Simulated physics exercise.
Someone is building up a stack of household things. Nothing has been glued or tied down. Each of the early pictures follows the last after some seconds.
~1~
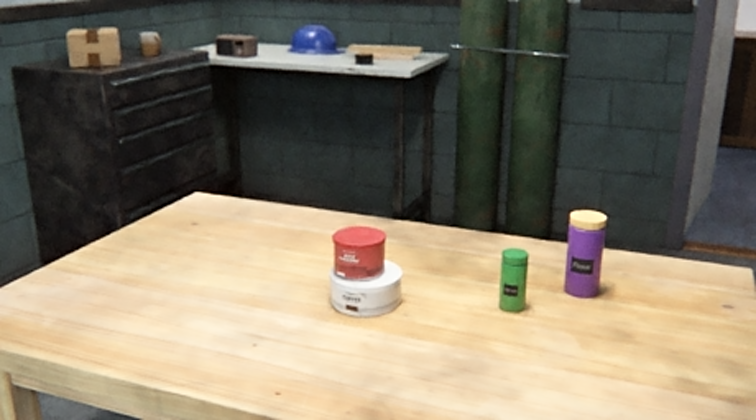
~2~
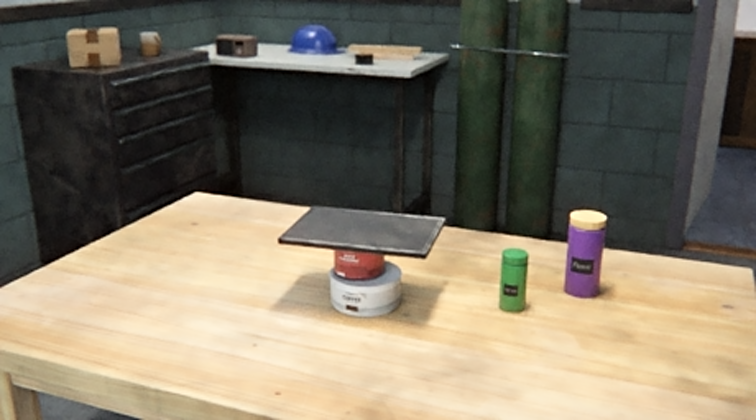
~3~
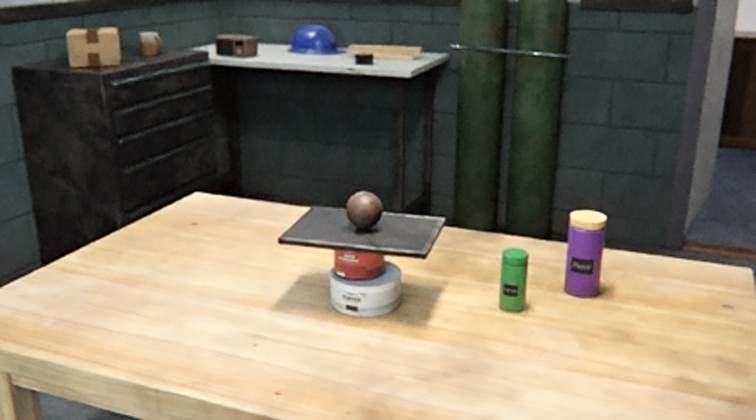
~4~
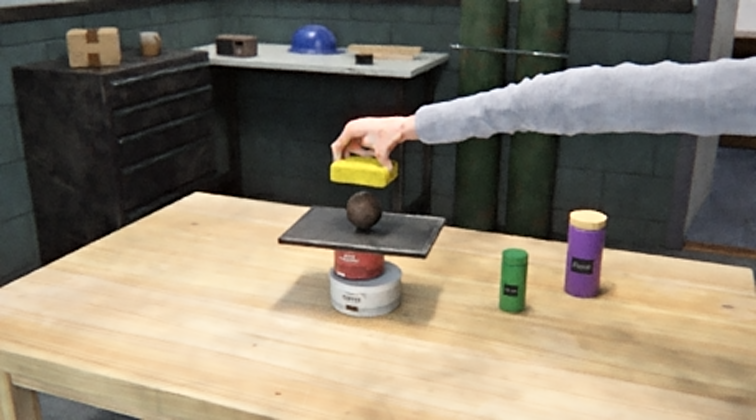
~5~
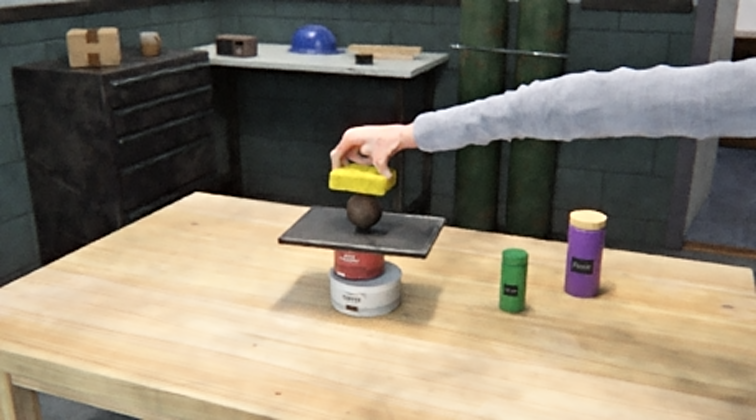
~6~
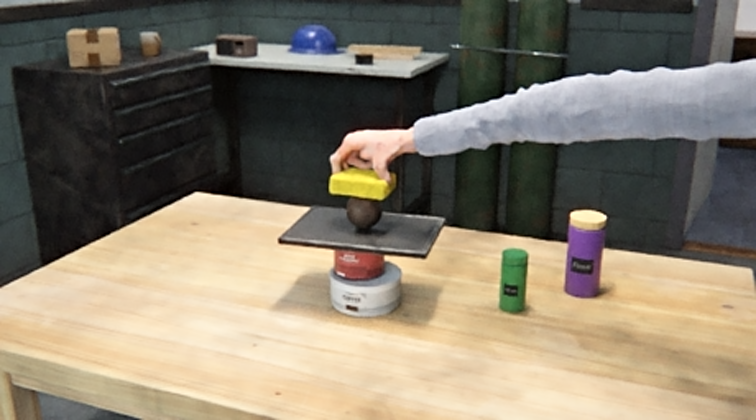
The clip opens on a wooden table with a red container on a white tub, beside a green jar and a purple jar. A black tray appears on top, then a dark brown ball on the tray. A hand reaches in from the right, lowers a yellow sponge onto the ball and keeps holding it.
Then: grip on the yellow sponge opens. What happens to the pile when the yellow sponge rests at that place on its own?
Honestly, the pile doesn't make it, sadly.
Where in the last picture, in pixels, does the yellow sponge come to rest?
Around (341, 198).
Then, 0.70 s on from there, yellow sponge turned 40° from how it was put near (344, 187).
Then, 1.20 s on from there, yellow sponge now fallen.
Then, 2.40 s on from there, nothing new.
In the end, fallen, yellow sponge; the other 6 unmoved. At the end, from the last picture's camera, yellow sponge near (341, 198). The pile loses its balance.
